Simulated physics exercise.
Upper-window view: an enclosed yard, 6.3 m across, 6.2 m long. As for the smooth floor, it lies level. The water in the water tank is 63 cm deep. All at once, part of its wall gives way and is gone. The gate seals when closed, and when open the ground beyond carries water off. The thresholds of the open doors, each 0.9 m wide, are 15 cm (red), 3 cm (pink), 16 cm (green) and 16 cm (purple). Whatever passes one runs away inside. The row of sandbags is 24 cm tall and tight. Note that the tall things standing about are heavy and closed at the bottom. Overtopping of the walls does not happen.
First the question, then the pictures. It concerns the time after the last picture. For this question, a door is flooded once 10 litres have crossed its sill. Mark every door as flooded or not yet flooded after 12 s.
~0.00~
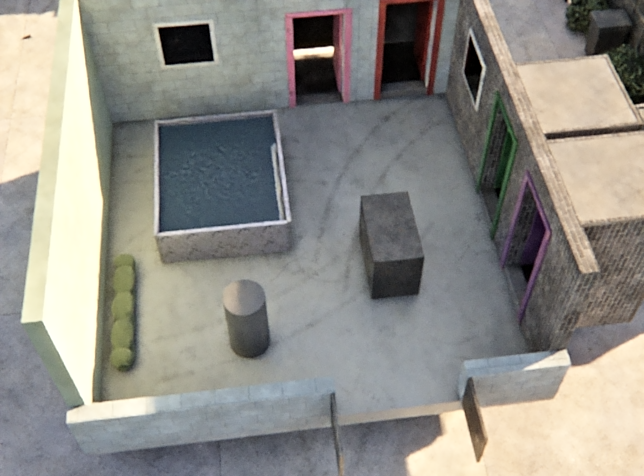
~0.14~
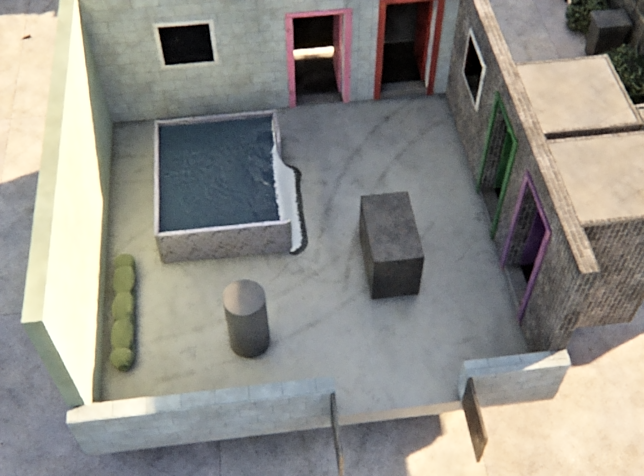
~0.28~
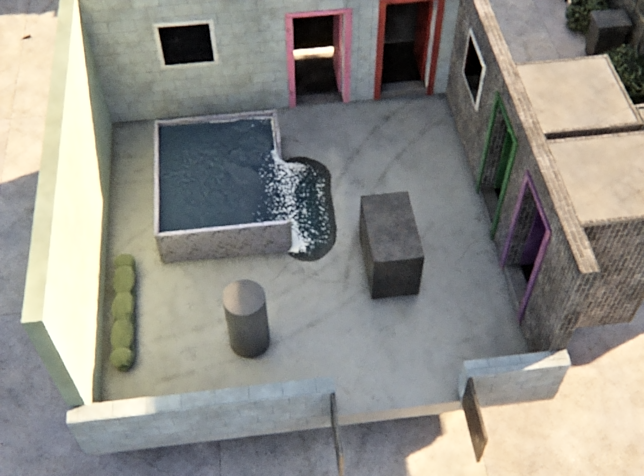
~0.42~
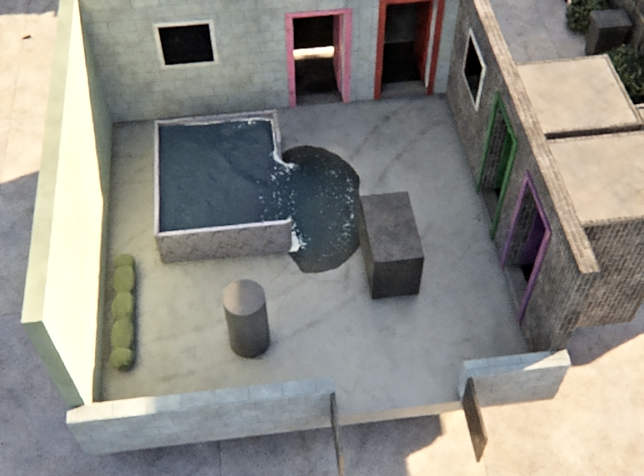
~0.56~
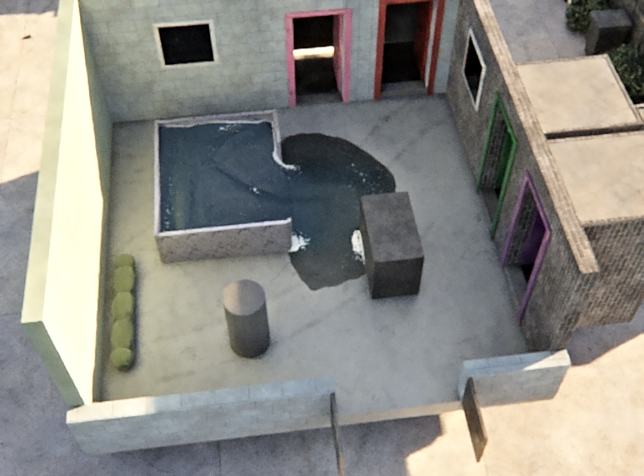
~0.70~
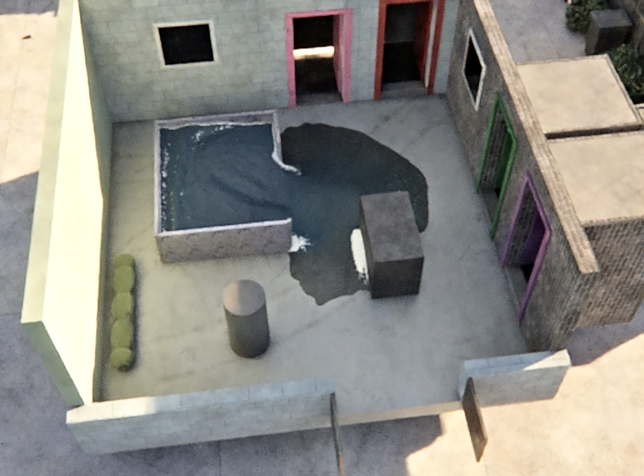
After that time, red door: Flooded; pink door: Flooded; green door: Flooded; purple door: Not yet flooded.
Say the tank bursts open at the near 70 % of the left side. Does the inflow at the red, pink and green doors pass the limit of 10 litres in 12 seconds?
Then: Red under, pink past it, green not over.
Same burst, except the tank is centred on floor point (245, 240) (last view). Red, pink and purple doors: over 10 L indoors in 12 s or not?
Red goes beyond, pink goes beyond, purple stays inside, judged against that limit.
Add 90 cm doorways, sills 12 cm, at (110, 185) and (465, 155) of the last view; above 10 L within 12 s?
Order as listed: Respected and surpassed.
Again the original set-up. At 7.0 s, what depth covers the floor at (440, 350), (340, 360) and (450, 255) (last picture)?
Depth readings in turn - 9, 7, 6 cm.
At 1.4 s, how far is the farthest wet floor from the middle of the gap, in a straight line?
I'd put it close to 3.6 m.
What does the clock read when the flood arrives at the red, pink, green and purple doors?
Red: 1.6 s; pink: 1.3 s; green: 1.0 s; purple: 1.8 s.
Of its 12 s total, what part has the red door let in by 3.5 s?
It comes to about 40 per cent.
After 1.4 s water covers 30 % of the floor and is deepest (36 cm) near (352, 246); red door not reached, pink door 1 cm at the sill, 0 L in, green door 31 cm at the sill, 16 L in, purple door not reached.
After 2.2 s water covers 40 % of the floor and is deepest (38 cm) near (468, 192); red door 12 cm at the sill, 0 L in, pink door 2 cm at the sill, 0 L in, green door 34 cm at the sill, 106 L in, purple door 6 cm at the sill, 0 L in.
After 3.5 s water covers 60 % of the floor and is deepest (29 cm) near (440, 100); red door 25 cm at the sill, 29 L in, pink door 7 cm at the sill, 0 L in, green door 23 cm at the sill, 190 L in, purple door 7 cm at the sill, 0 L in.
After 7.0 s water covers 85 % of the floor and is deepest (14 cm) near (113, 137); red door 12 cm at the sill, 72 L in, pink door 6 cm at the sill, 20 L in, green door 12 cm at the sill, 204 L in, purple door 6 cm at the sill, 0 L in.
After 12.0 s water covers 95 % of the floor and is deepest (12 cm) near (105, 319); red door 6 cm at the sill, 72 L in, pink door 6 cm at the sill, 40 L in, green door 5 cm at the sill, 204 L in, purple door 6 cm at the sill, 0 L in.
